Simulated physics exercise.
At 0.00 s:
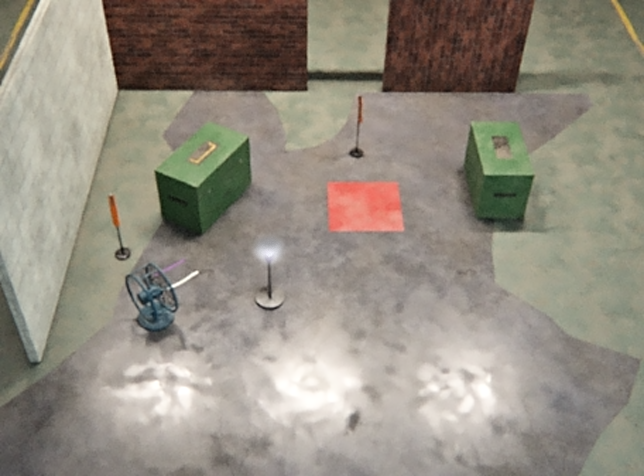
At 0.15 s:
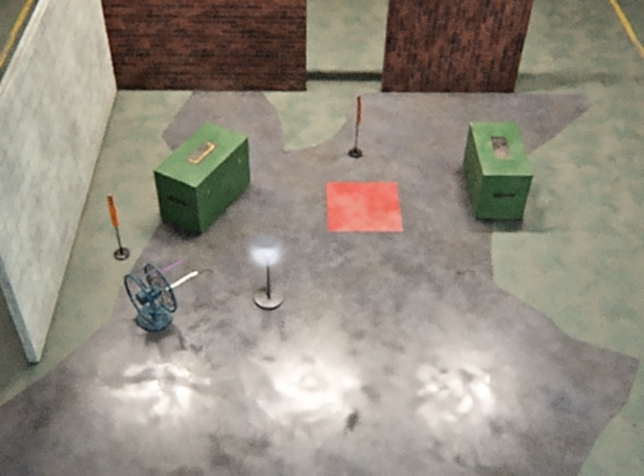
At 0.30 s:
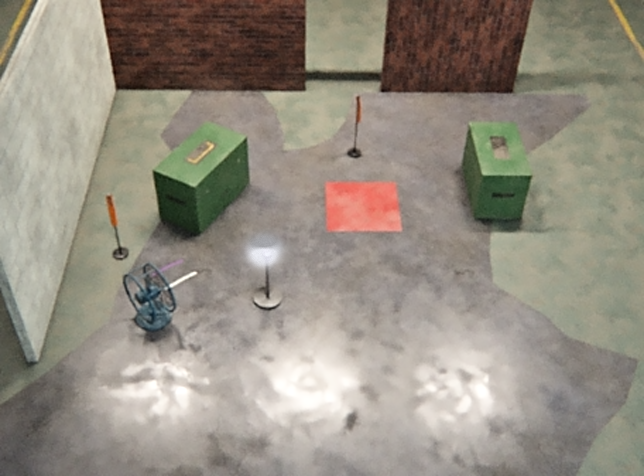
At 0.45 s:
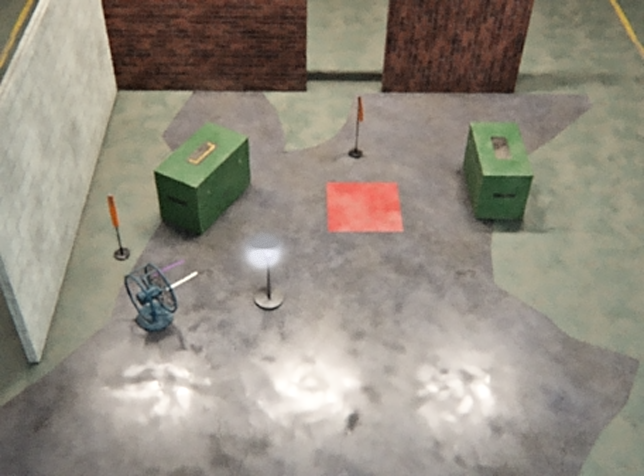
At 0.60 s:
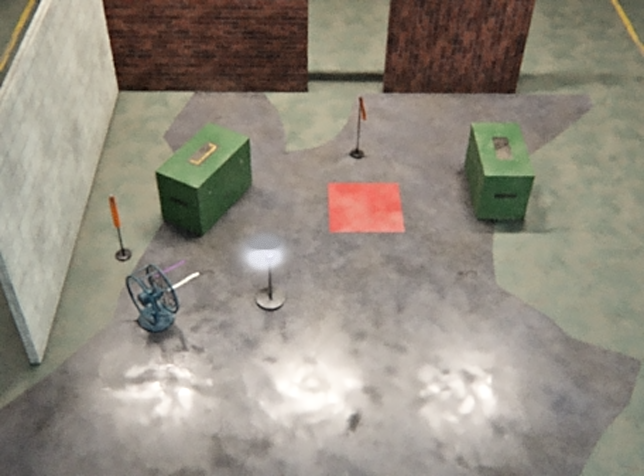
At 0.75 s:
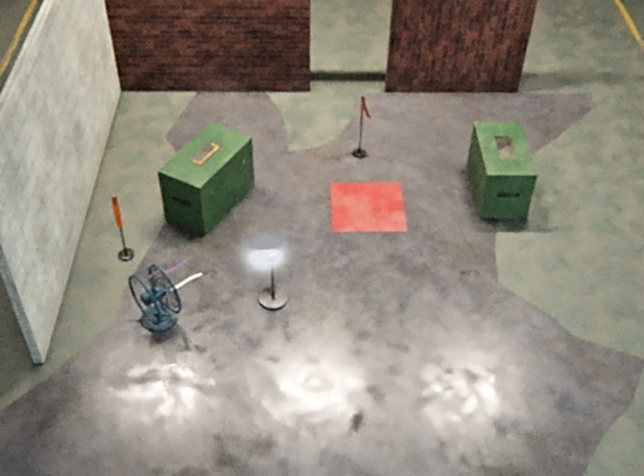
Goods bay with a drum fan, two green packing cases and a red mat, pale smoke hovering almost still above a stand.
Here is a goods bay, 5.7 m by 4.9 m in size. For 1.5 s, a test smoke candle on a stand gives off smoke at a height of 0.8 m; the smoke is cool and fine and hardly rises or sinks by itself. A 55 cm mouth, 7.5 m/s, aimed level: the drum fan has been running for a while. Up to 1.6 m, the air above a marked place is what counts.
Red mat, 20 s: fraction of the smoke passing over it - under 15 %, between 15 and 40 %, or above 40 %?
Over the red mat: Above 40 %.
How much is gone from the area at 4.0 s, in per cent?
30 per cent, roughly.
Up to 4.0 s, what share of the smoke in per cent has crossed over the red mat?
Close to 90 %.
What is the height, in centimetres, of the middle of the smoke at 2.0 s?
I'd say around 50 centimetres.
By 2.0 s, 0 % is gone from the area; 31 % has passed over the red mat, and the middle of the rest is near (301, 230).
By 4.0 s, 33 % is gone from the area; 89 % has passed over the red mat, and the middle of the rest is near (485, 121).
By 8.0 s, 77 % is gone from the area; 89 % has passed over the red mat, and the middle of the rest is near (557, 84).
By 20.0 s, 98 % is gone from the area; 90 % has passed over the red mat.
